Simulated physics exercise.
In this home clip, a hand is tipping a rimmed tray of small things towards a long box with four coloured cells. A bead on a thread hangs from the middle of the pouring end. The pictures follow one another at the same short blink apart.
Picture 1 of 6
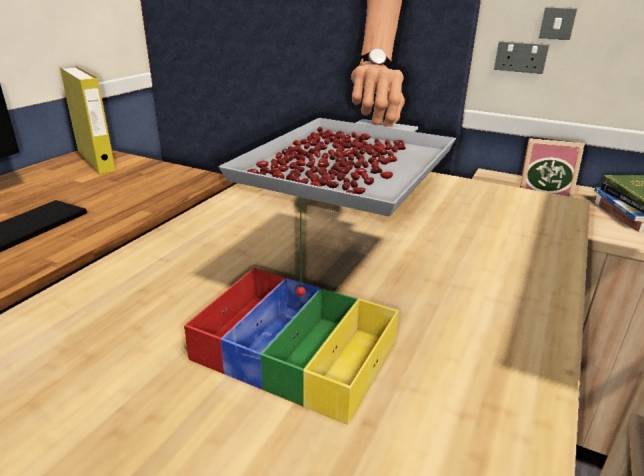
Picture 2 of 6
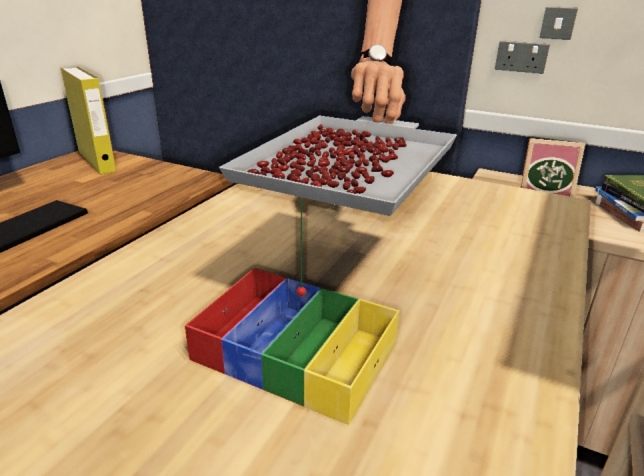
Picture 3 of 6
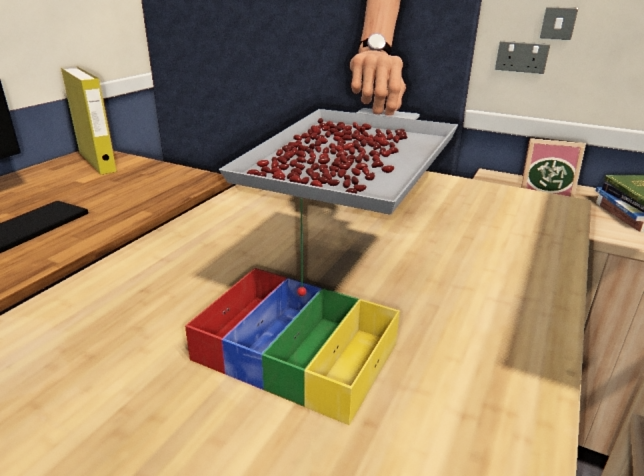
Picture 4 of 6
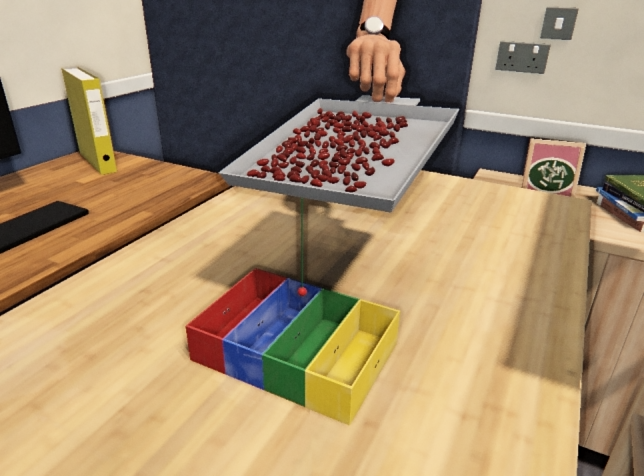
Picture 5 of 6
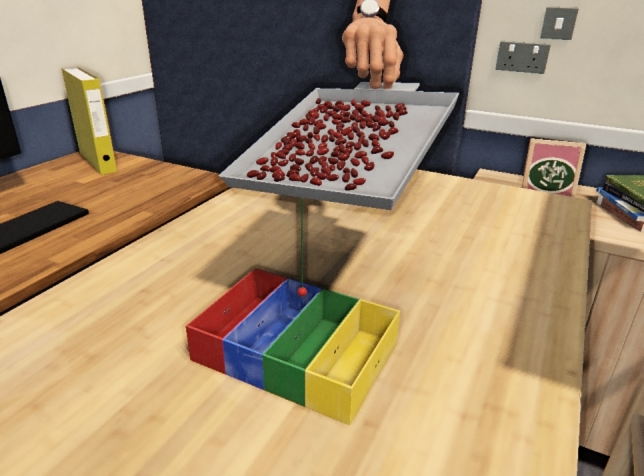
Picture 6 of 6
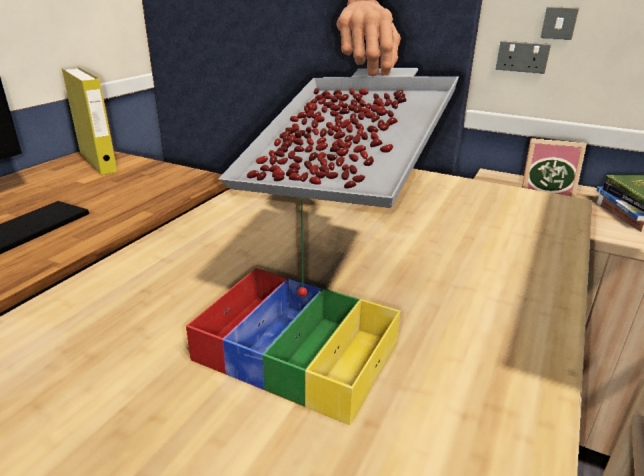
At first, a hand wearing a watch holds a grey tray of dark red beans almost level above a box with red, blue, green and yellow cells. Then the hand slowly raises the far end, tilting the tray towards the box, while the beans stay spread across it and the box stays still.
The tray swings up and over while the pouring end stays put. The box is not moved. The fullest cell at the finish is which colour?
Colour: Red.
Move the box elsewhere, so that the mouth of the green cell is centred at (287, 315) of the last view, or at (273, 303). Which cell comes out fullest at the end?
Try 1 - the cell in red; try 2 - that blue cell.
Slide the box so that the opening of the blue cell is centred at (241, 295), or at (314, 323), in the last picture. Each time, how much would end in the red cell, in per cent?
Roughly 40 % and 10 %.
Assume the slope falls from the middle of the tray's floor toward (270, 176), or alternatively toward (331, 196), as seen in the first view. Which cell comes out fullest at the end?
The red one, then that yellow cell.
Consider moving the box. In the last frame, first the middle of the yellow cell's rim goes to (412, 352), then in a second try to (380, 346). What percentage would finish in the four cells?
It would be roughly 10 per cent for the first and roughly 30 per cent for the second.
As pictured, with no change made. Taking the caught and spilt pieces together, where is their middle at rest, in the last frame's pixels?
Around (225, 334).
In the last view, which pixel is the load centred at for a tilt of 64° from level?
Close to (269, 156).
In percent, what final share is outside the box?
40 per cent.
Shortly afterwards, tray tipped steeply; all but a few on the tray; only a few falling or outside the box.
Next, tray tipped past a quarter turn; near a third on the tray; a little in the red cell; only a few in the blue cell; only a few in the green cell; near a third falling or outside the box.
Some moments later, tray tipped past a quarter turn; near a third in the red cell; a little in the blue cell; a little in the green cell; near a third falling or outside the box.
In the end, tray tipped past a quarter turn; near a third in the red cell; a little in the blue cell; a little in the green cell; none at all in the yellow cell; near a third outside the box.
